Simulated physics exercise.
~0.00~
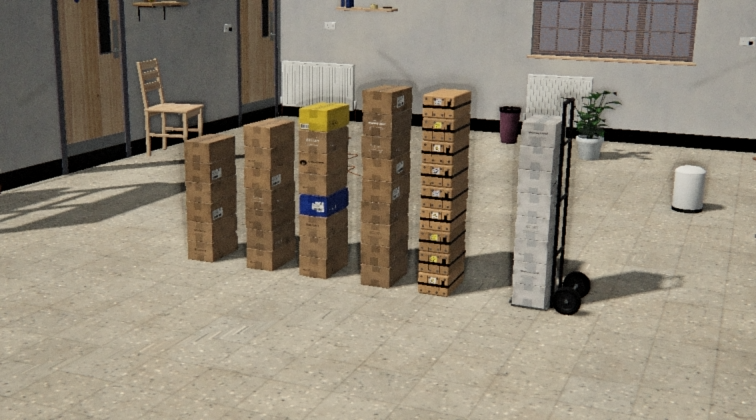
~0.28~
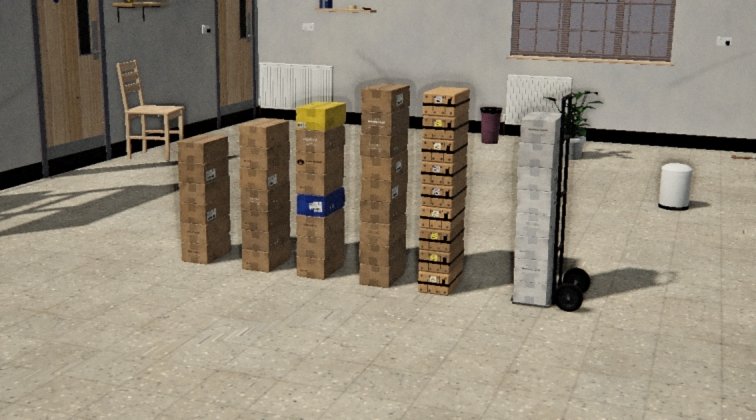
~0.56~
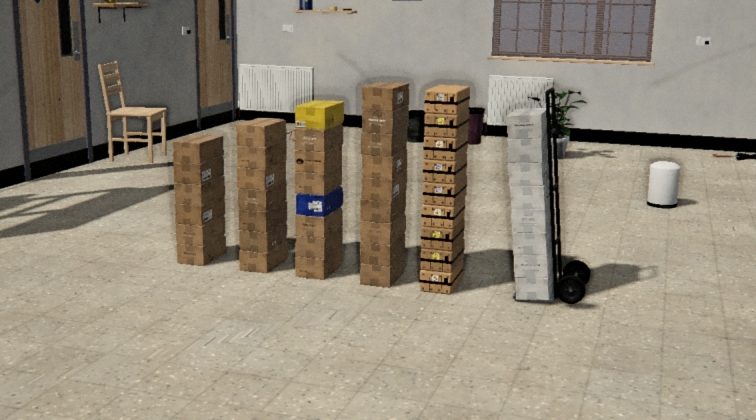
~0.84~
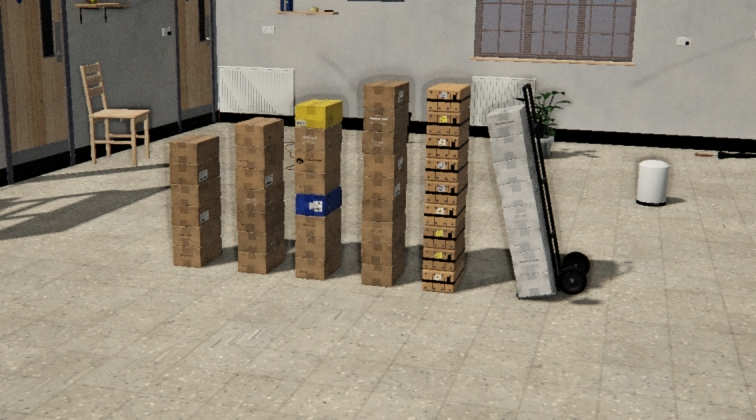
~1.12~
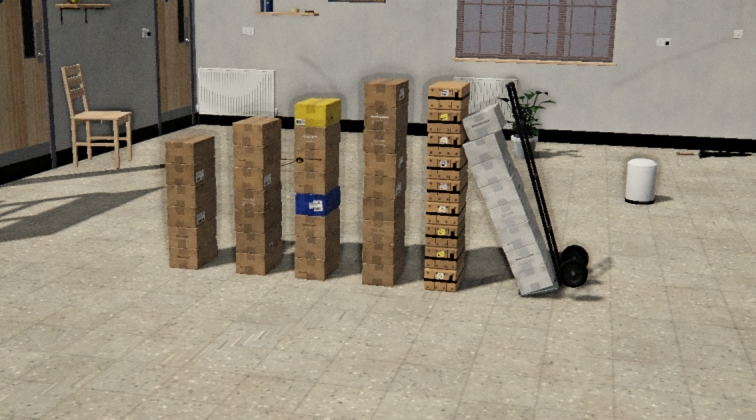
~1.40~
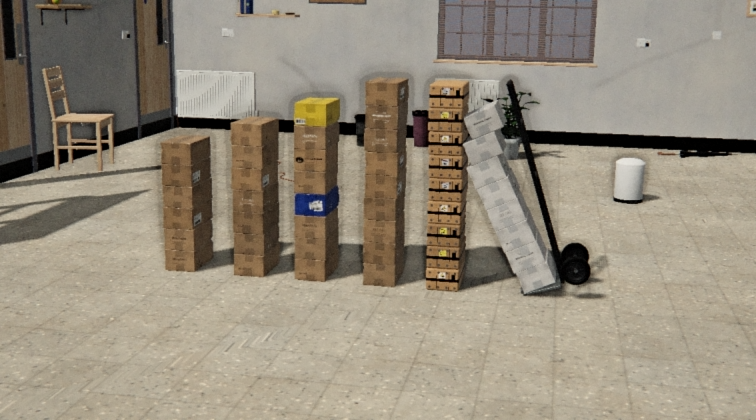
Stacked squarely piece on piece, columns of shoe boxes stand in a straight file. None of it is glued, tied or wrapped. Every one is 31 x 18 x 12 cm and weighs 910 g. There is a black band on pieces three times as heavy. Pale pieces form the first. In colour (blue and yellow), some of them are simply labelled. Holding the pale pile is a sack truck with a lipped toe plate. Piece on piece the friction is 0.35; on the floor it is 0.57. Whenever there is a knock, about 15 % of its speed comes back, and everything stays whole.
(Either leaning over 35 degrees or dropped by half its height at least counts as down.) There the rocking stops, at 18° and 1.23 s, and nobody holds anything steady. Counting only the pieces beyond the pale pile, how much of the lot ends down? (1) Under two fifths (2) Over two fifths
Answer: 1.
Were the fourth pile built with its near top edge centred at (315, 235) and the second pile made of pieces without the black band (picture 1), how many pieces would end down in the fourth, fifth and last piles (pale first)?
Counts down - fourth: 0; fifth: 7; last: 6.
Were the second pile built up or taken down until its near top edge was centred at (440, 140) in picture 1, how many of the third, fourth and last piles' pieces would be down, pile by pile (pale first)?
Third 0, fourth 0, last 0.
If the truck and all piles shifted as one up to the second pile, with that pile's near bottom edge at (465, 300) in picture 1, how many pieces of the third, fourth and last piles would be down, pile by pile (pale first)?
Count of fallen pieces - third: 0; fourth: 0; last: 0.
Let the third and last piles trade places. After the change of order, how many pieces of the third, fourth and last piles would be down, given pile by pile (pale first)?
Third 0, fourth 0, last 0.
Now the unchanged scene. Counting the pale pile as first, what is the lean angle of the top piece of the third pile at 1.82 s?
It sits around 0° from upright.
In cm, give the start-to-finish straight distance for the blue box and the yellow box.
Blue ends up 0 cm away; yellow ends up 0 cm away.
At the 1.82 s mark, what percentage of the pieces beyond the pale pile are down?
At that instant, 0 percent.
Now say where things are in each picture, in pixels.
In the first frame (places mark the middle of the side facing us; the camera moves round a little), truck frame (562, 146) 0° forward; blue box (313, 206); yellow box (313, 120); the rest undisturbed.
The second frame shows truck frame (562, 142) 1° forward; yellow box (310, 119).
The third frame shows truck frame (549, 135) 6° forward, top of the pale pile leaning 6°; blue box (310, 206); the rest undisturbed.
The fourth frame shows truck frame (531, 130) 13° forward, top of the pale pile leaning 13°; blue box (310, 205); the rest undisturbed.
The fifth frame shows truck frame (519, 127) 17° forward, top of the pale pile leaning 23°; yellow box (310, 115); the rest undisturbed.
The sixth frame shows truck frame (520, 125) 18° forward, top of the pale pile leaning 26°; blue box (310, 205); yellow box (310, 115); one has shifted.
After 1.48 s, 0 of the pale pile down; none of the 39 other boxes down, 1 disturbed.
At rest (2.3 s), 0 of the pale pile down; none of the 39 other boxes down, 1 disturbed; yellow box unmoved; blue box unmoved. That is 0 per cent. As the last picture would show them, middles, yellow box near (318, 112), blue box near (317, 200).
